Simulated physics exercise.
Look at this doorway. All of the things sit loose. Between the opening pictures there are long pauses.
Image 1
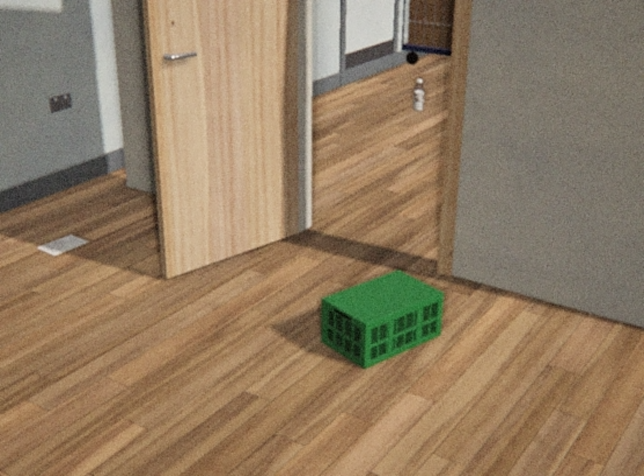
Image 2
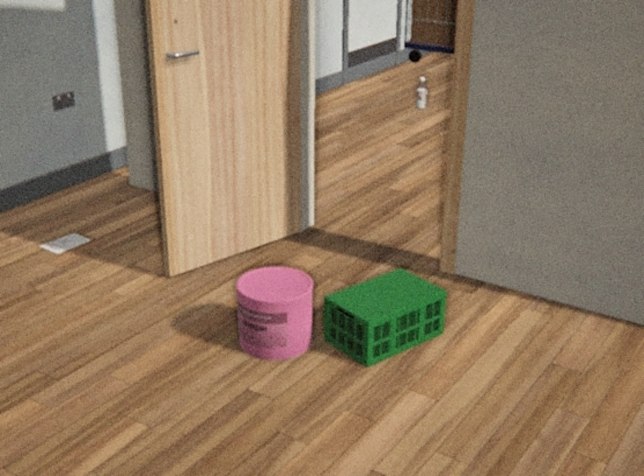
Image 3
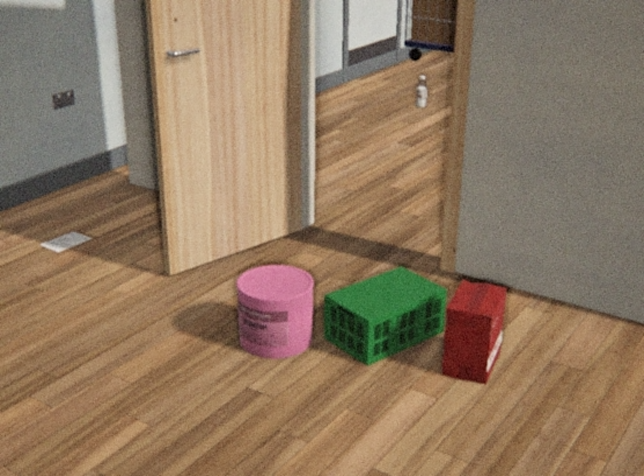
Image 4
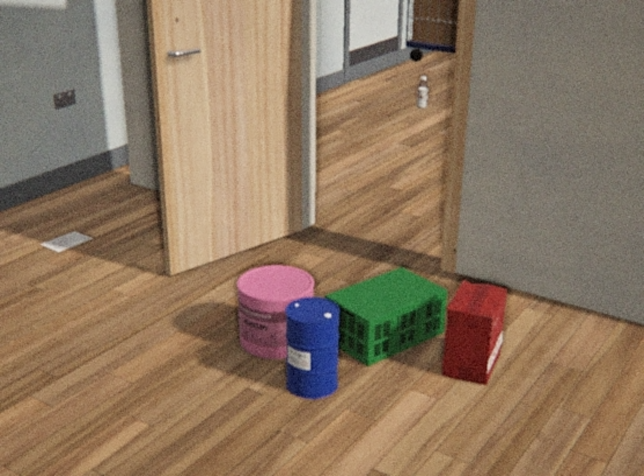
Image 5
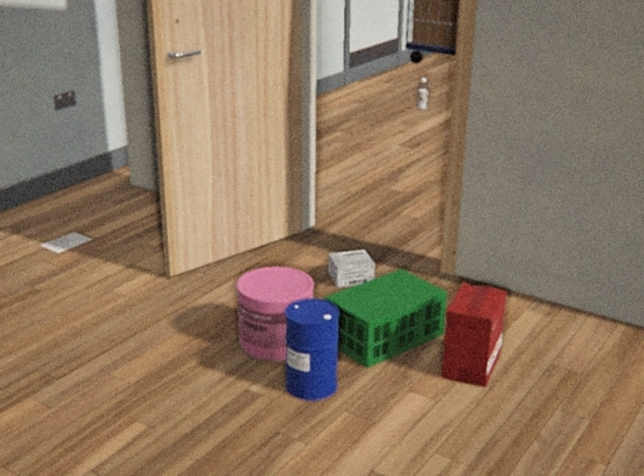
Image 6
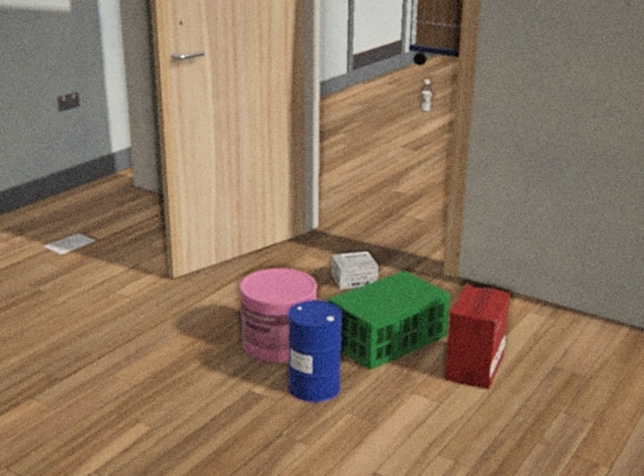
At the start, a green crate sits alone on the wooden floor before a wide-open door. A pink pail appears to its left, then a red box to its right, a blue canister in front, and a white box behind, while the door and the objects stay still.
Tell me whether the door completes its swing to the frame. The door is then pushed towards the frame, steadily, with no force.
I expect the push will succeed.
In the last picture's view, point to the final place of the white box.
End position, last frame: About (442, 238).
Then, 0.70 s past the last view, open by 69°.
Then, 1.10 s past the last view, open by 34°; white box displaced a little near (369, 267).
Then, 1.30 s past the last view, open by 15°; white box displaced about its own width near (401, 259).
Then, 1.50 s past the last view, open by 1°; white box displaced well along near (427, 247).
Finally, open by 0°; moved from the start, white box; the other 4 still in place. Final places as the last picture's camera would see them, white box near (442, 238).
